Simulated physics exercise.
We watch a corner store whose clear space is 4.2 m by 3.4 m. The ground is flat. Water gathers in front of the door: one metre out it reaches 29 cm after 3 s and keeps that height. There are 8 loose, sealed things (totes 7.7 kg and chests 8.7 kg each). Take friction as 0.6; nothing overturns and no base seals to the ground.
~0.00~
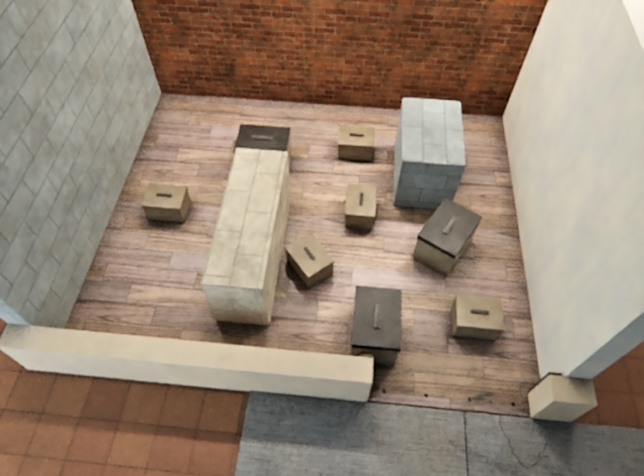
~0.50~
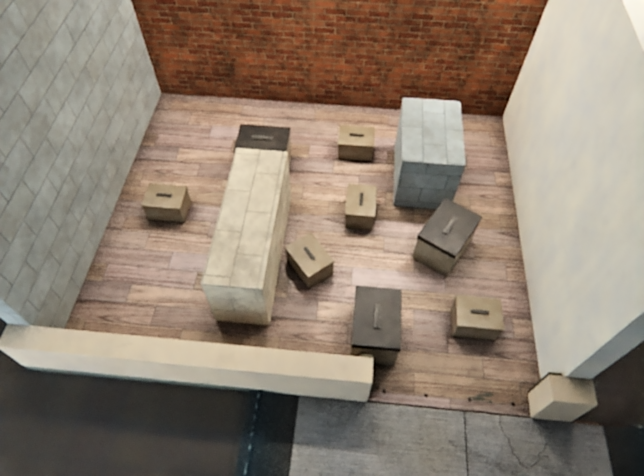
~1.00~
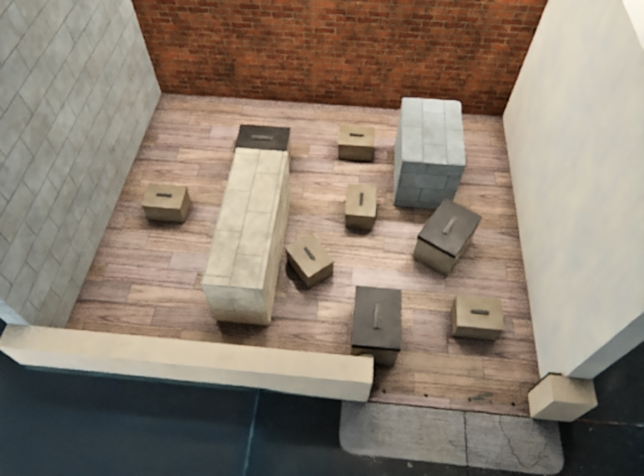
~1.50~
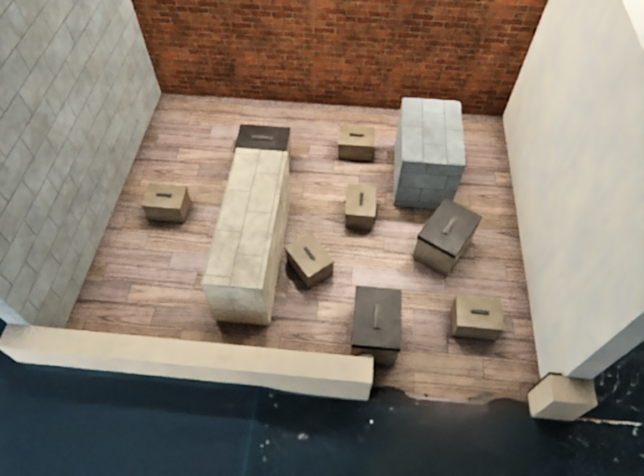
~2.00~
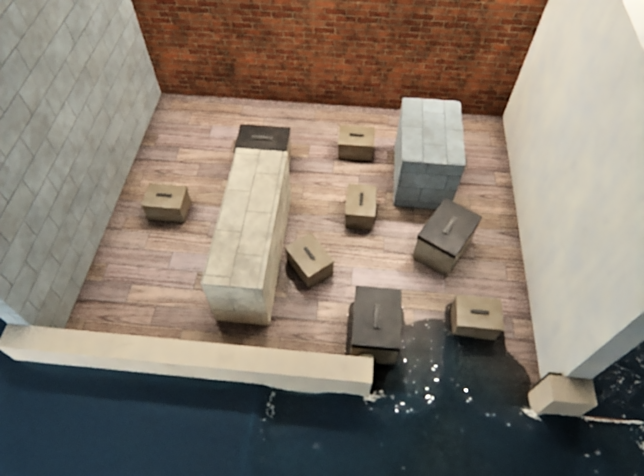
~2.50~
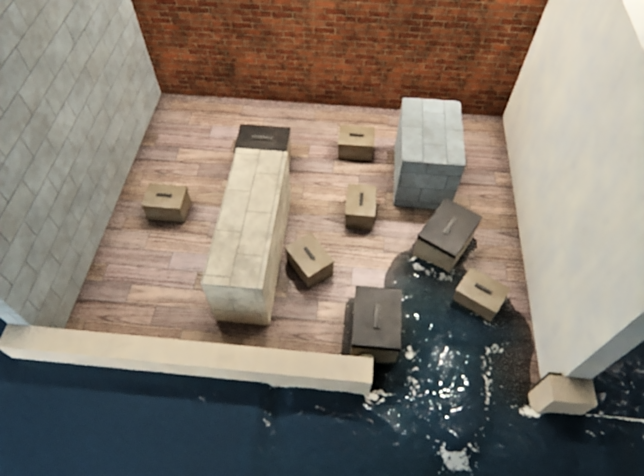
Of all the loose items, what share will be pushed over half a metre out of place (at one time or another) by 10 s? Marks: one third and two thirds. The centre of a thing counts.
It is at least two thirds.
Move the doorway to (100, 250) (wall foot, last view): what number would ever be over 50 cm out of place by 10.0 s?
Then 7.
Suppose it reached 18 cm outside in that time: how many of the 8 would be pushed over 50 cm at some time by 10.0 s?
Then 5.
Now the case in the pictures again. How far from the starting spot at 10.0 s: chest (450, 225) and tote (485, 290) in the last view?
In turn: 300 cm, 300 cm.
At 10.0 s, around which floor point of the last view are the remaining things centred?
Around (209, 287).
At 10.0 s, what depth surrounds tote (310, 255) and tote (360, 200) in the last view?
About 9 and 23 cm.
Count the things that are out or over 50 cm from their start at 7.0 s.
By then 6.
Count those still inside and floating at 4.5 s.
I count 3.
After 3.5 s 1 of 8 are over 50 cm from their spots; 1 afloat.
After 4.5 s 3 of 8 are over 50 cm from their spots; 3 afloat.
After 7.0 s 6 of 8 are over 50 cm from their spots; 6 afloat.
After 10.0 s 6 of 8 are over 50 cm from their spots, and 7 have been at some point; 8 afloat.
